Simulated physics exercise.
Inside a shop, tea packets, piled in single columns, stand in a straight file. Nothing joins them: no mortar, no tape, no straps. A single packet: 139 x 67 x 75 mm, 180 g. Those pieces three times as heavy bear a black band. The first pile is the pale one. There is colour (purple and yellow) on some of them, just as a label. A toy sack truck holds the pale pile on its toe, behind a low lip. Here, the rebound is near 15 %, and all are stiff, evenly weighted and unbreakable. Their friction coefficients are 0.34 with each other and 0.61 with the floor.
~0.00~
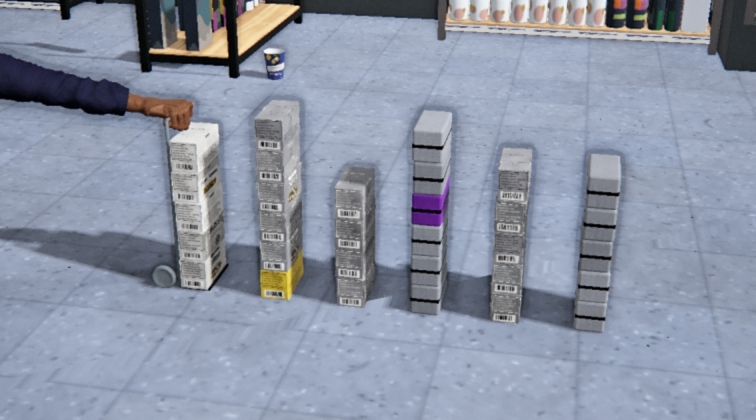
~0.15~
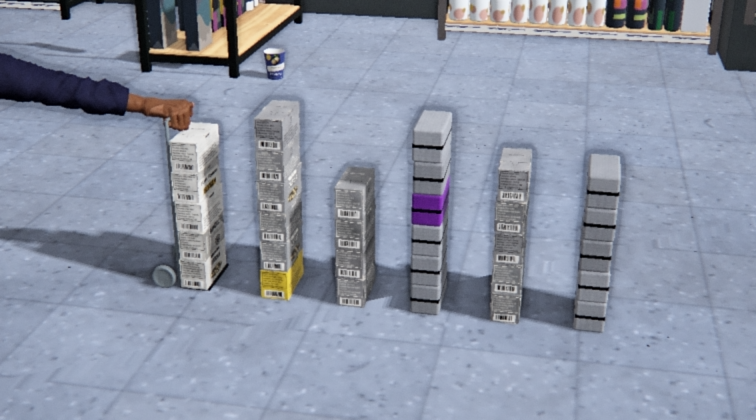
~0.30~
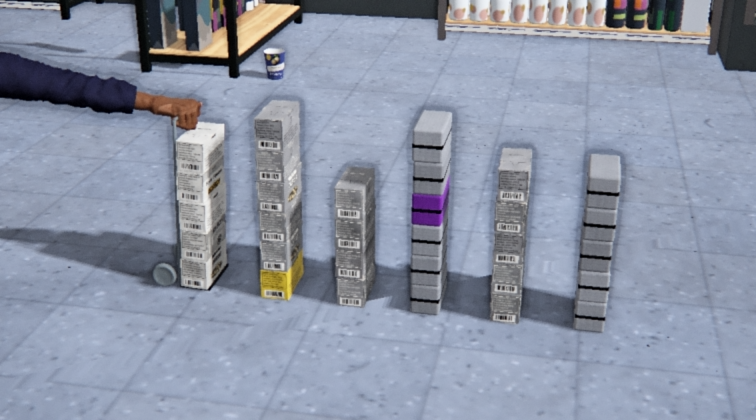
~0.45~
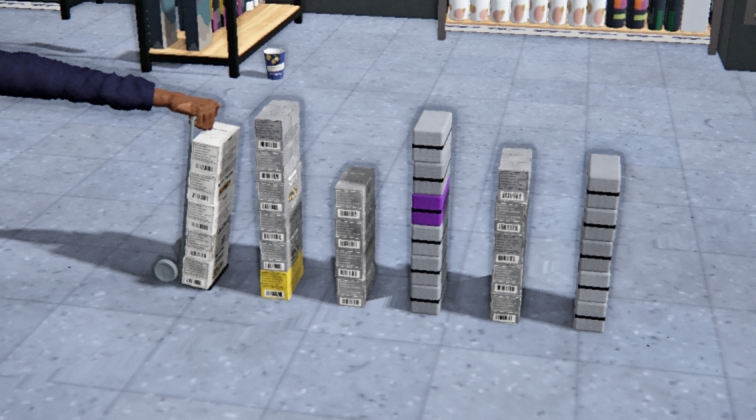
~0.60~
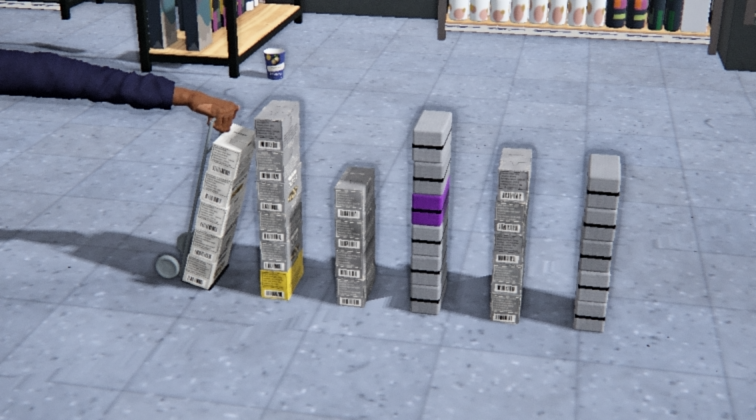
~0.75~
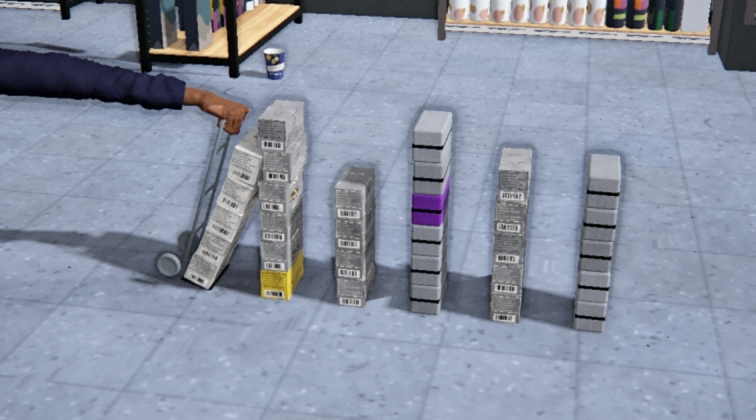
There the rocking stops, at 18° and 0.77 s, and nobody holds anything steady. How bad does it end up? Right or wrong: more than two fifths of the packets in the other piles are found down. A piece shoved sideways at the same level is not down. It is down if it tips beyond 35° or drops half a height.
Right.
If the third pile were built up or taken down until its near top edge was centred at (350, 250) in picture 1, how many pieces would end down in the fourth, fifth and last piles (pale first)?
Down by pile: Fourth 6, fifth 5, last 4.
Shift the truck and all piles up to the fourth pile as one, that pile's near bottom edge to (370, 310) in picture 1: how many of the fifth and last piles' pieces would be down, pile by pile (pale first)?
Then fifth pile 5 and last pile 5.
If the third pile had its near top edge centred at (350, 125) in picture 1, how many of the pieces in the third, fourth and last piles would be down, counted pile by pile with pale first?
Down by pile: Third 4, fourth 5, last 4.
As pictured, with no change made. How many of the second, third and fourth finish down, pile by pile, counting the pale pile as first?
By pile: Second 6, third 4, fourth 6.
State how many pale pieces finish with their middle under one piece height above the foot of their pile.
That makes 2 in all.
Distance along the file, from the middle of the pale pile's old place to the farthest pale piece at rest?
Distance along: Near 38 cm.
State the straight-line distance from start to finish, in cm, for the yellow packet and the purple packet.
Yellow 4 cm, purple 30 cm.
By 1.16 s, 5 of the pale pile down; 1 of the 26 other packets down; yellow packet tilted 29°.
By 1.72 s, 5 of the pale pile down; 11 of the 26 other packets down; yellow packet tilted 54°; purple packet tilted 30°, 24 mm lower.
By 2.08 s, 5 of the pale pile down; 25 of the 26 other packets down; yellow packet tilted 53°; purple packet tilted 49°, 12 cm lower.
When it is over (2.8 s), 5 of the pale pile down; 25 of the 26 other packets down; yellow packet tilted 53°; purple packet tilted 50°, 12 cm lower. That is 96 per cent. In pixels of the last frame, middles, yellow packet near (299, 270), purple packet near (545, 258).
